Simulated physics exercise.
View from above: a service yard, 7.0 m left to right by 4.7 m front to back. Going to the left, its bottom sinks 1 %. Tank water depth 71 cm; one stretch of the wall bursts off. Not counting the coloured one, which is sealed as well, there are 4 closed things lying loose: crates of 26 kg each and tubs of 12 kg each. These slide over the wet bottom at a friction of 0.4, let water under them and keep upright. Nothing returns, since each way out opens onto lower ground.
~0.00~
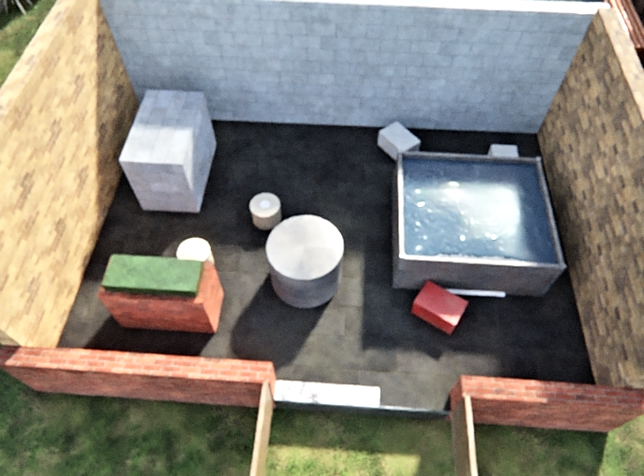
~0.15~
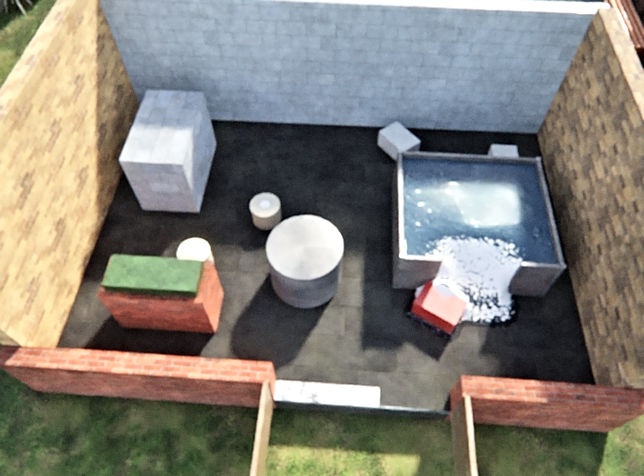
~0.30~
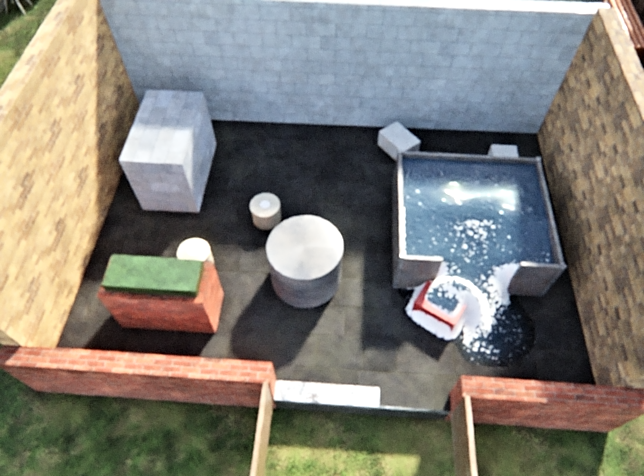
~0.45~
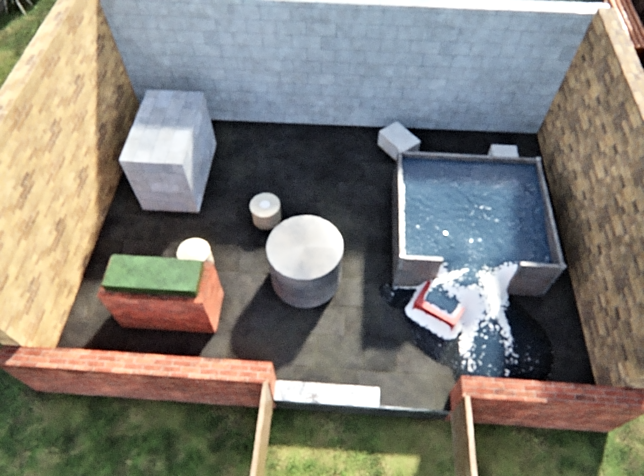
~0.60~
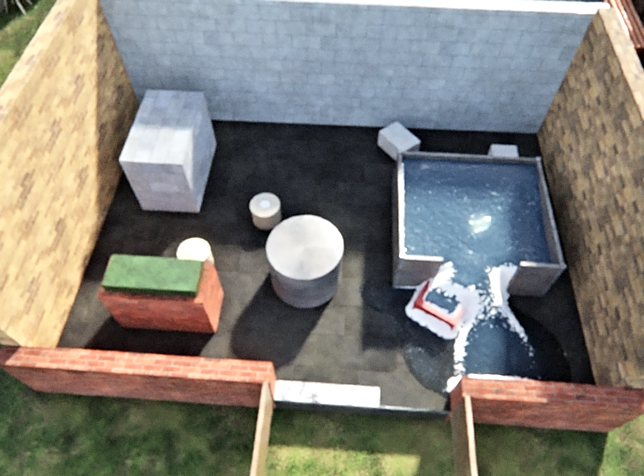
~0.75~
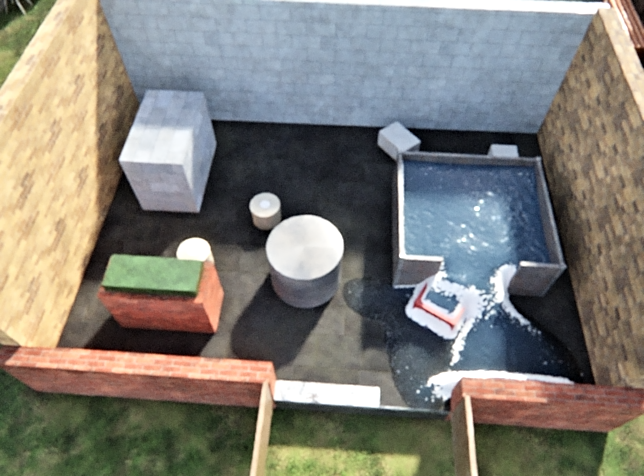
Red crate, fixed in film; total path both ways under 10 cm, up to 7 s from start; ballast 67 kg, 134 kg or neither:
Neither.
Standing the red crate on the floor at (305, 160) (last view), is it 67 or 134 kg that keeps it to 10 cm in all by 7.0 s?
Short version: The lighter already works.
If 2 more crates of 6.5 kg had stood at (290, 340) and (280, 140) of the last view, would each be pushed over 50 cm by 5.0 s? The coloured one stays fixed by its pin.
Taking them one by one: Above the mark; below the mark.
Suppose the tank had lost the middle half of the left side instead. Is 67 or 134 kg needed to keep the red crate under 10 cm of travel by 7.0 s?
Then, in short, the smaller is plenty.
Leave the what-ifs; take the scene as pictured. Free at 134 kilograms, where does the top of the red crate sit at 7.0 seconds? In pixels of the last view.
Near (410, 331).
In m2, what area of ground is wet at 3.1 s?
My estimate is roughly 17 m2.
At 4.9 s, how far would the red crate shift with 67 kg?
I'd put it at roughly 150 cm.
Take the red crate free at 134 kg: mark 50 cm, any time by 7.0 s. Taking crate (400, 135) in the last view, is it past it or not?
Result: Above threshold.
After 1.4 s the red crate would be 116 cm from its start with 67 kg and 46 cm from its start with 134 kg; 11 cm of water round it then.
After 3.1 s the red crate would be 165 cm from its start with 67 kg and 62 cm from its start with 134 kg; 12 cm of water round it then.
After 4.9 s the red crate would be 165 cm from its start with 67 kg and 62 cm from its start with 134 kg; 10 cm of water round it then.
After 7.0 s the red crate would be 165 cm from its start with 67 kg and 62 cm from its start with 134 kg; 7 cm of water round it then.
